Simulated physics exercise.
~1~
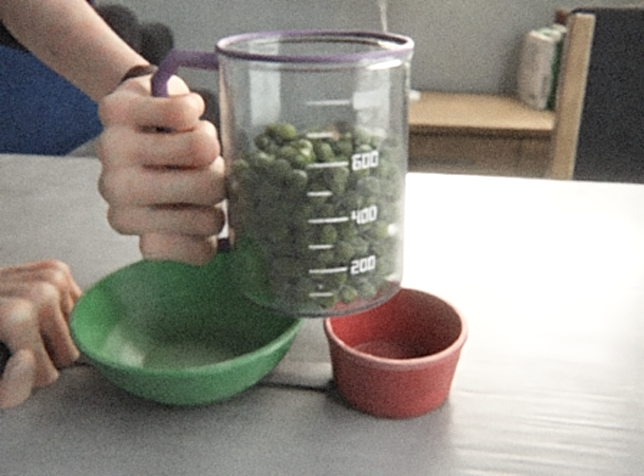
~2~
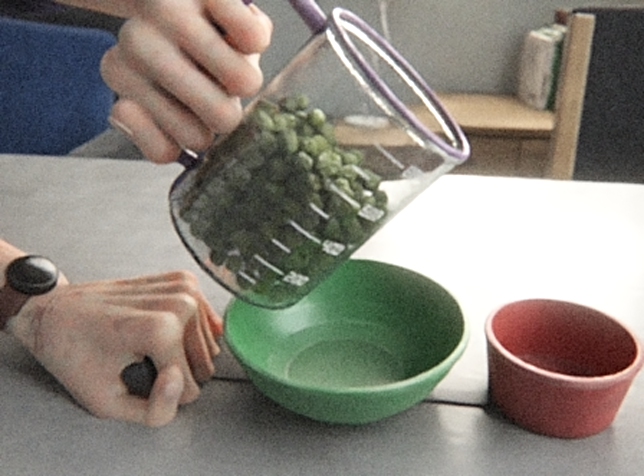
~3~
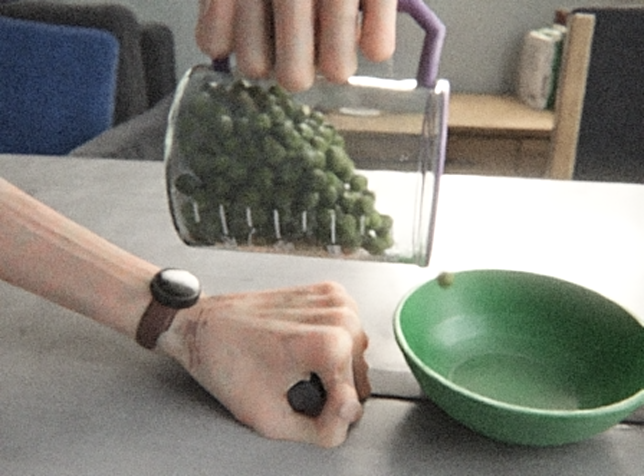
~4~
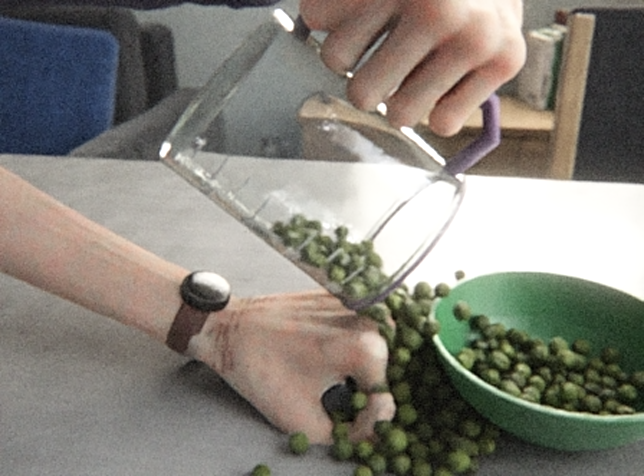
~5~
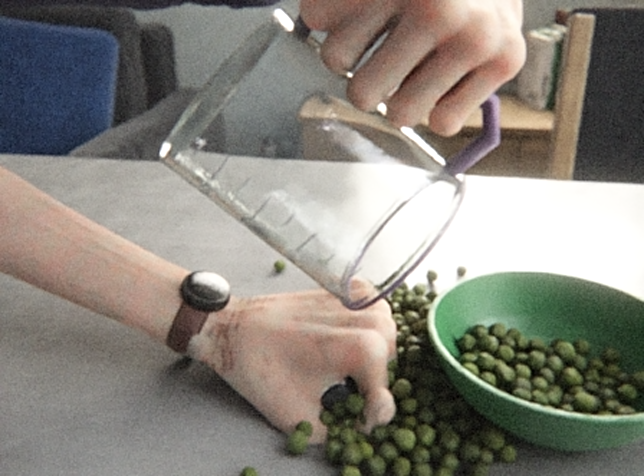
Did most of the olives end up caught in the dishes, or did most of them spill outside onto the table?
Most of them spilled outside onto the table, beside the hand and the green bowl. The green bowl still caught a fair share, but the red dish did not, having slid out of view before the olives poured out.
